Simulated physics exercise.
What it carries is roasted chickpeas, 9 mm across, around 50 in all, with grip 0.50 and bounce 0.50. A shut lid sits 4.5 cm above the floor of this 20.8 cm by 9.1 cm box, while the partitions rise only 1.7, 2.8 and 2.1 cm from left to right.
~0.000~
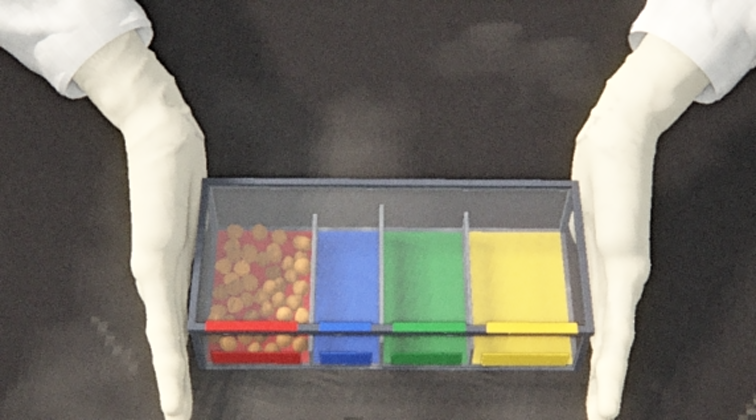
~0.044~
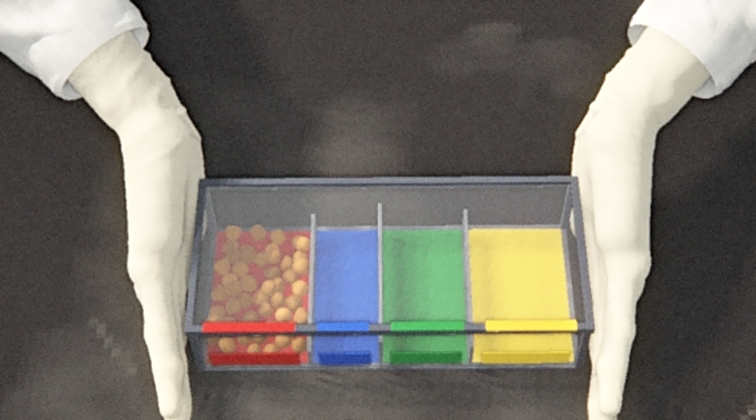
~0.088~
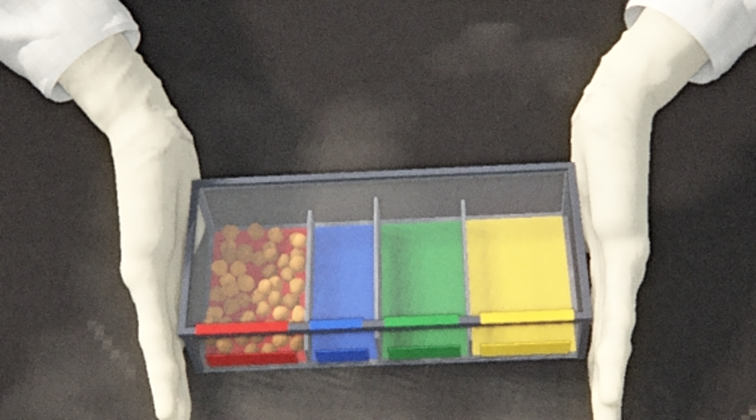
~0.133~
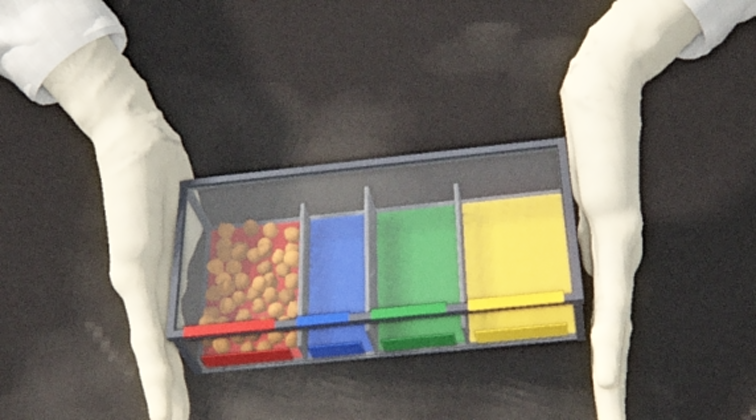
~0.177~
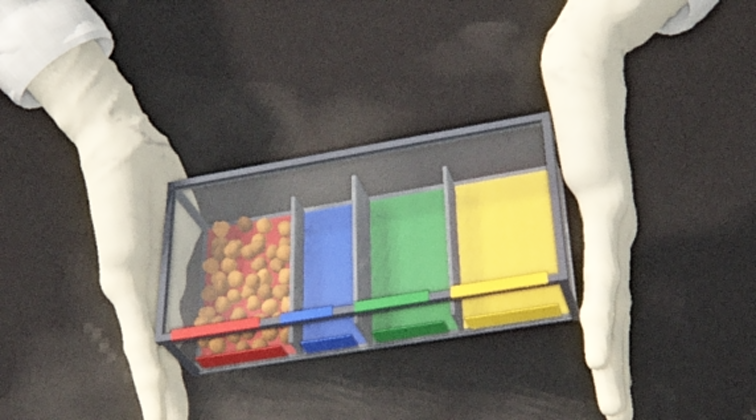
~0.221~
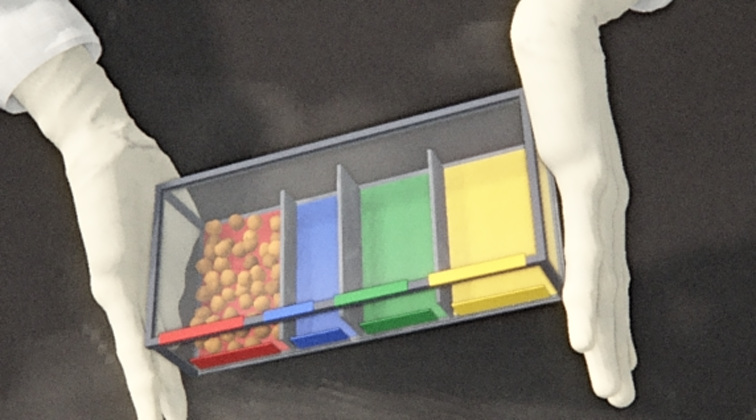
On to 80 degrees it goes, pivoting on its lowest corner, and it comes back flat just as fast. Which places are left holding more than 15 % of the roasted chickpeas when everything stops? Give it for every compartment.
Red: Over, blue: Not over, green: Not over, yellow: Not over.
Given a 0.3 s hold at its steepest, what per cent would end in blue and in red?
Final amounts, blue 0% and red 100%.
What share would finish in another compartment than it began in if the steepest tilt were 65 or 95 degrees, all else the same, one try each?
About 0 and about 0 per cent, in that order.
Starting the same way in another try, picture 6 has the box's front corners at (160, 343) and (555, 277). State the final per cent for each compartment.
Each compartment ends like this: Red 100 per cent, blue 0 per cent, green 0 per cent, yellow 0 per cent.
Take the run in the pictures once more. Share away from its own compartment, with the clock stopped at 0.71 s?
About 0 percent.
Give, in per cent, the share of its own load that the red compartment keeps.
Something like 100 in a hundred.
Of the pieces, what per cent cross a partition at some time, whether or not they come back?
0 %, roughly.
After 0.71 s, tilt 78 degrees; red 100 %.
After 1.04 s, tilt 32 degrees; red 100 %.
After 1.46 s, tilt 0 degrees; red 100 %.
At rest (1.8 s), red 100 %, blue 0 %, green 0 %, yellow 0 %.
